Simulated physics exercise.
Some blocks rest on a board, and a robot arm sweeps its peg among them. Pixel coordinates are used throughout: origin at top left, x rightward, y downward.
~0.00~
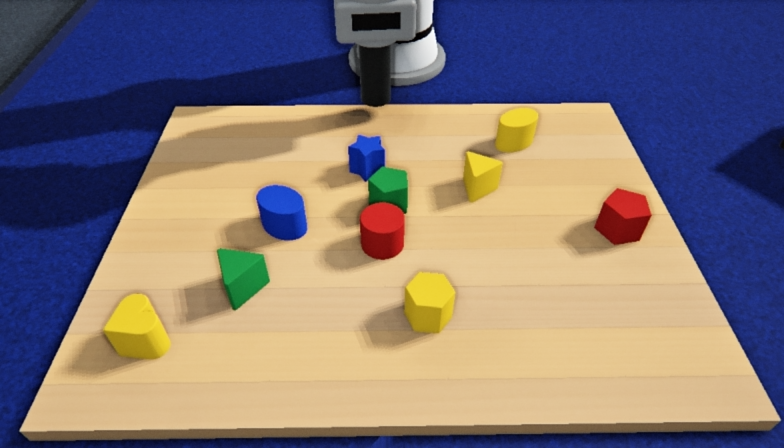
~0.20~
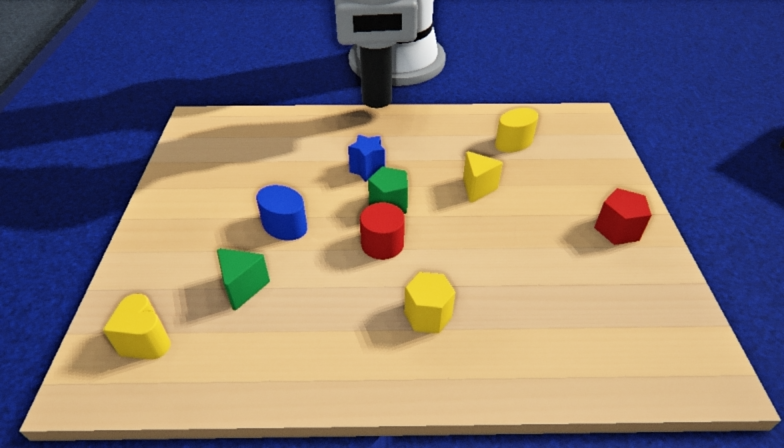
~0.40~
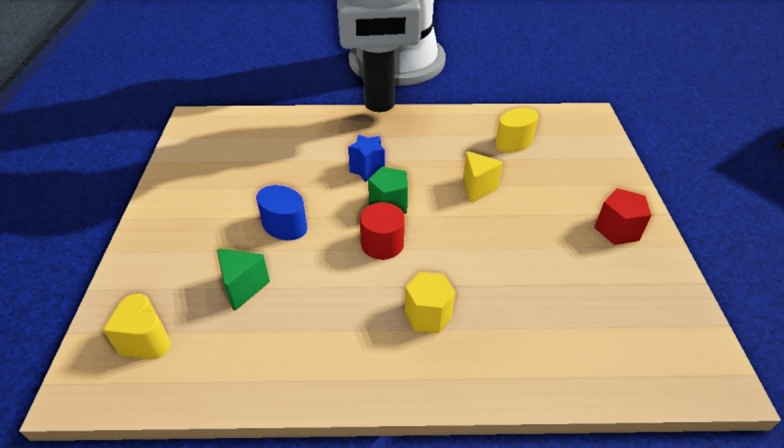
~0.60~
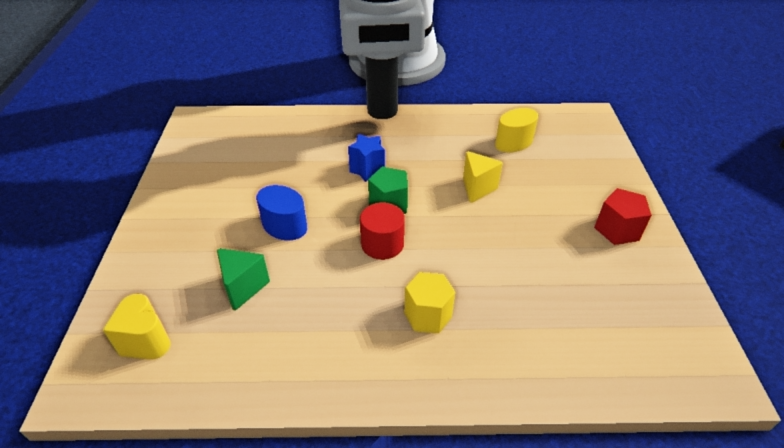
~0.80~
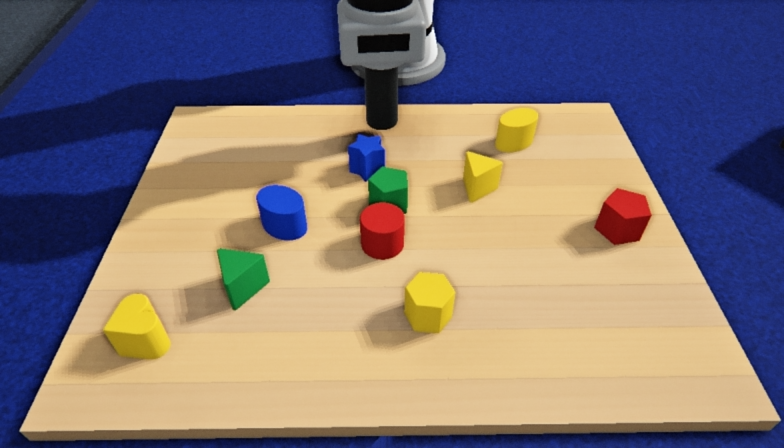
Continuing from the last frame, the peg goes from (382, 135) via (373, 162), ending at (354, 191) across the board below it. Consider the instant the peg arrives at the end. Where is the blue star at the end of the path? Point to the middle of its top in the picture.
The middle of its upper face should be somewhere near (342, 185).
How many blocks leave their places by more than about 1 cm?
It shifts a single block.
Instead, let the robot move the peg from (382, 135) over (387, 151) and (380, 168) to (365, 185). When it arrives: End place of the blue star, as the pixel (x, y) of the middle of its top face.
I think it will end close to (336, 170).
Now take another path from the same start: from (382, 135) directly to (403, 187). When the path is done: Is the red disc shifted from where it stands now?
No, that is not how it ends up.
What follows on the original path. One third of the way, peg (377, 140); nothing pushed yet.
Two thirds of the way, peg (367, 159); blue star (357, 165).
At the end, peg (353, 177); blue star (342, 185); green pentagon in place.
